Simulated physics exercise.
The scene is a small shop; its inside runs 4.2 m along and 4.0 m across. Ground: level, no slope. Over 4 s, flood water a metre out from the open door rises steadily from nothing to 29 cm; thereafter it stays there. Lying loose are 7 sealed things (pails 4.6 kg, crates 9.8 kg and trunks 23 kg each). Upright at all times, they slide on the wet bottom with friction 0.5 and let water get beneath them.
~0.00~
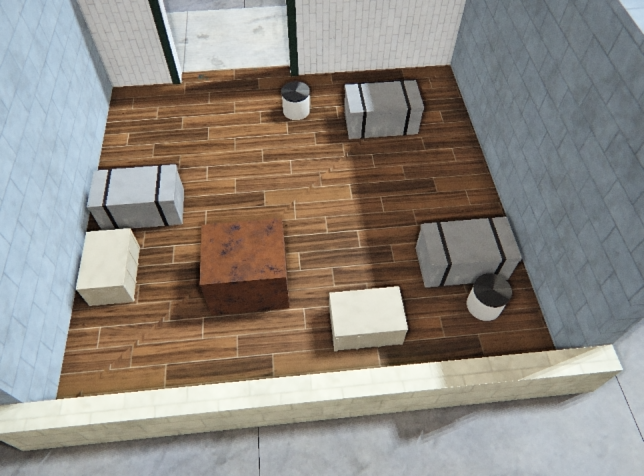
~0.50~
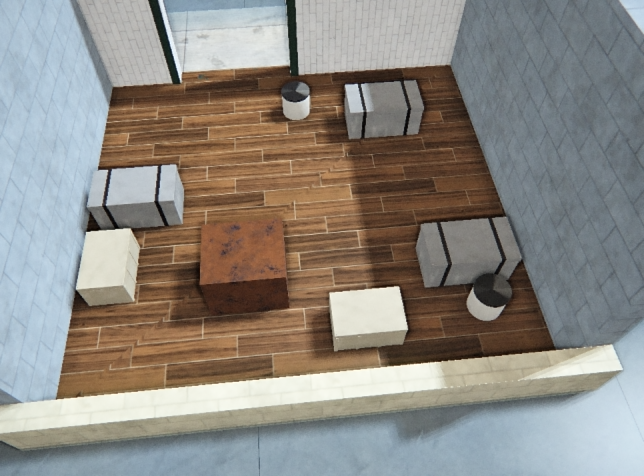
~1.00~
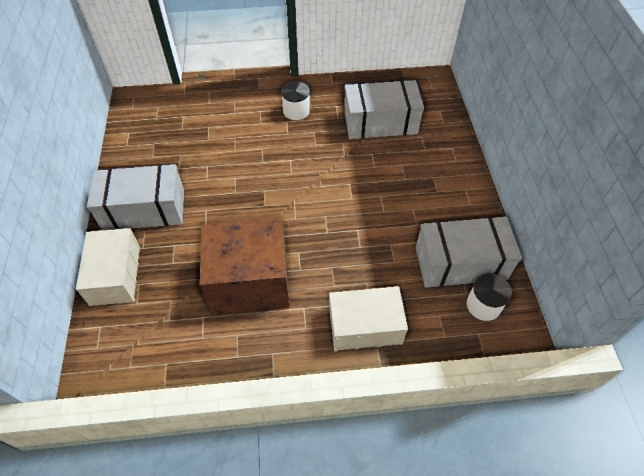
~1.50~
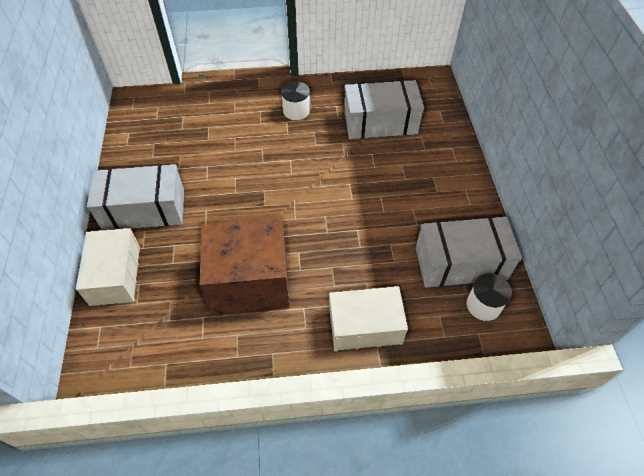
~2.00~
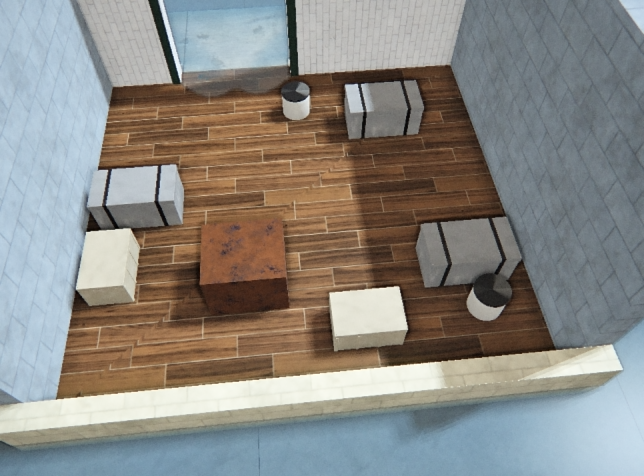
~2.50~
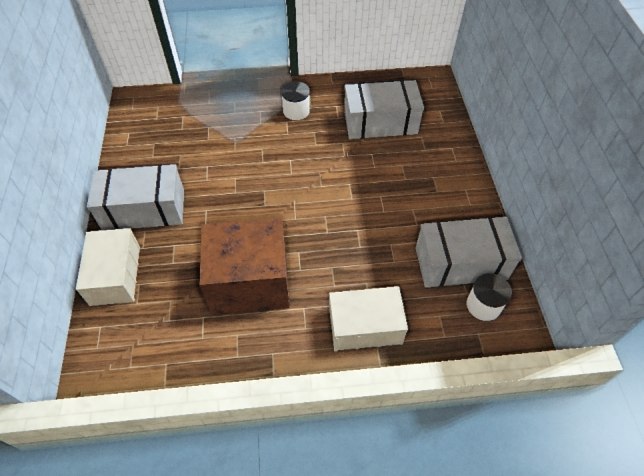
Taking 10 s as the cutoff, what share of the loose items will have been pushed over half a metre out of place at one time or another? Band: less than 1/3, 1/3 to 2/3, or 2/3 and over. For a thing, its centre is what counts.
Band: 2/3 and over.
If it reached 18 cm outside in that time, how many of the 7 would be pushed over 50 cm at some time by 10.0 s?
In that case 2 of them.
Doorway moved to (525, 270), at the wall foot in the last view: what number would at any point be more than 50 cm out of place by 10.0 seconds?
The answer then is 6.
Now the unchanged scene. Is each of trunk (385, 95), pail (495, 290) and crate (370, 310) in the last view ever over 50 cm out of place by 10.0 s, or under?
In that order: Below the mark, above the mark, above the mark.
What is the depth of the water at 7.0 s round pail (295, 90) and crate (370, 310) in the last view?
Depths: Near 4 cm, then near 11 cm.
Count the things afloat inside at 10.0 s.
The number is 7.
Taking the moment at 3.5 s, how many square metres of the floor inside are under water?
At that time the wet patch spans about 4.5 m2.
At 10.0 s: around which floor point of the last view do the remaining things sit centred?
Around (397, 212).
After 3.5 s 0 of 7 are over 50 cm from their spots; 0 afloat.
After 4.5 s 0 of 7 are over 50 cm from their spots; 0 afloat.
After 7.0 s 3 of 7 are over 50 cm from their spots; 5 afloat.
After 10.0 s 6 of 7 are over 50 cm from their spots, and 6 have been at some point; 7 afloat.
